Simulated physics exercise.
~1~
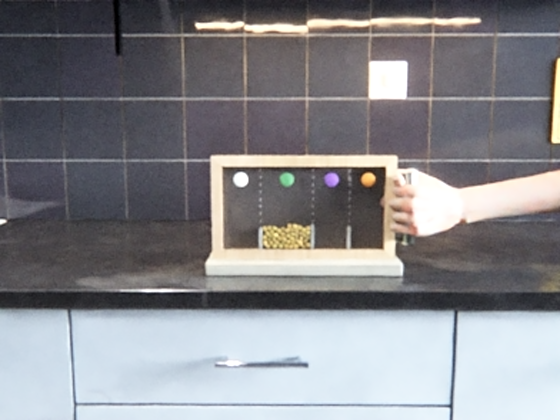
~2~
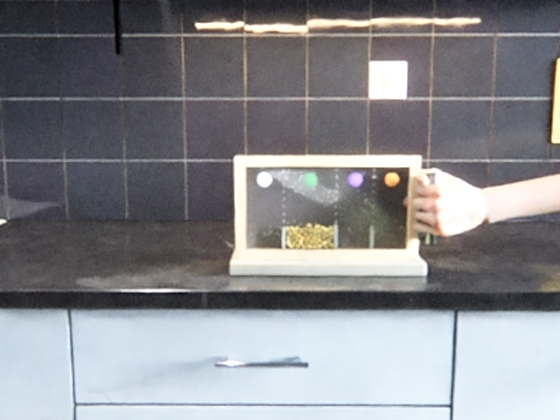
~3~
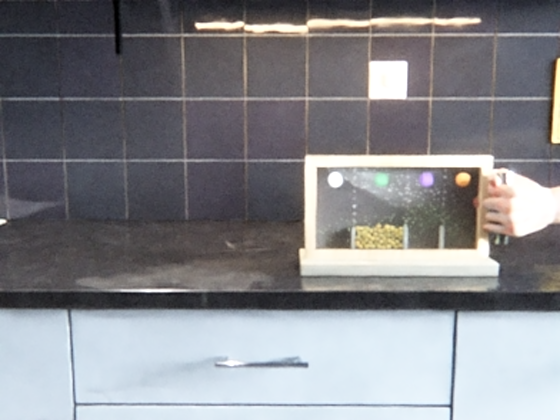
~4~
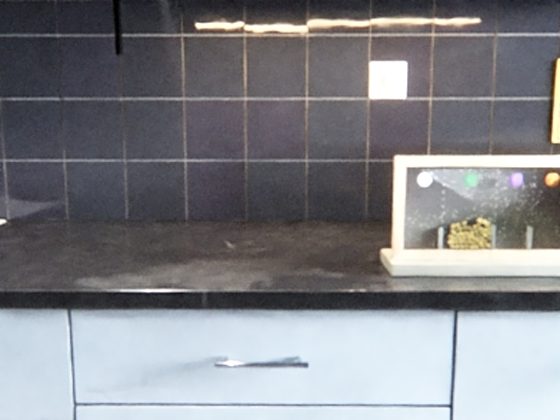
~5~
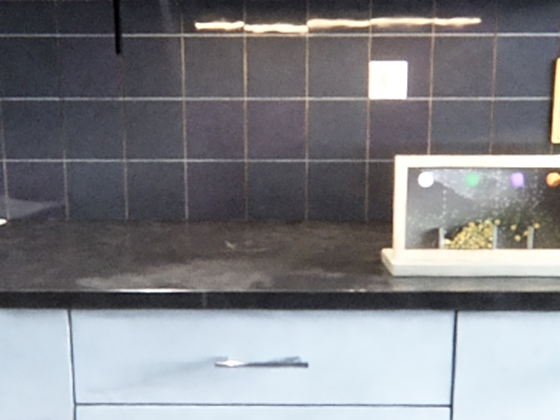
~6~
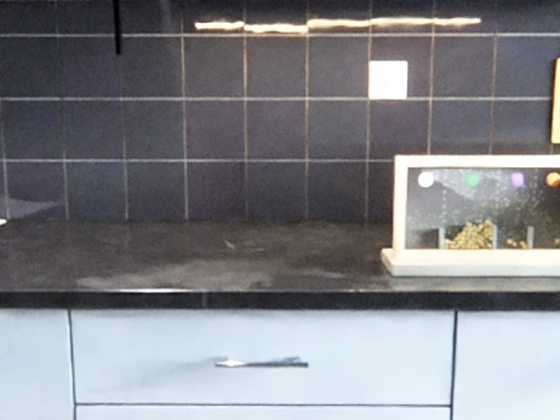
The clip shows a hand sliding a flat, clear-fronted box with four coloured stickers rightward along a dark counter until it stops, partly out of view. The small yellowish beans heaped beneath the green sticker then slump to the right, a few spilling toward the purple section.
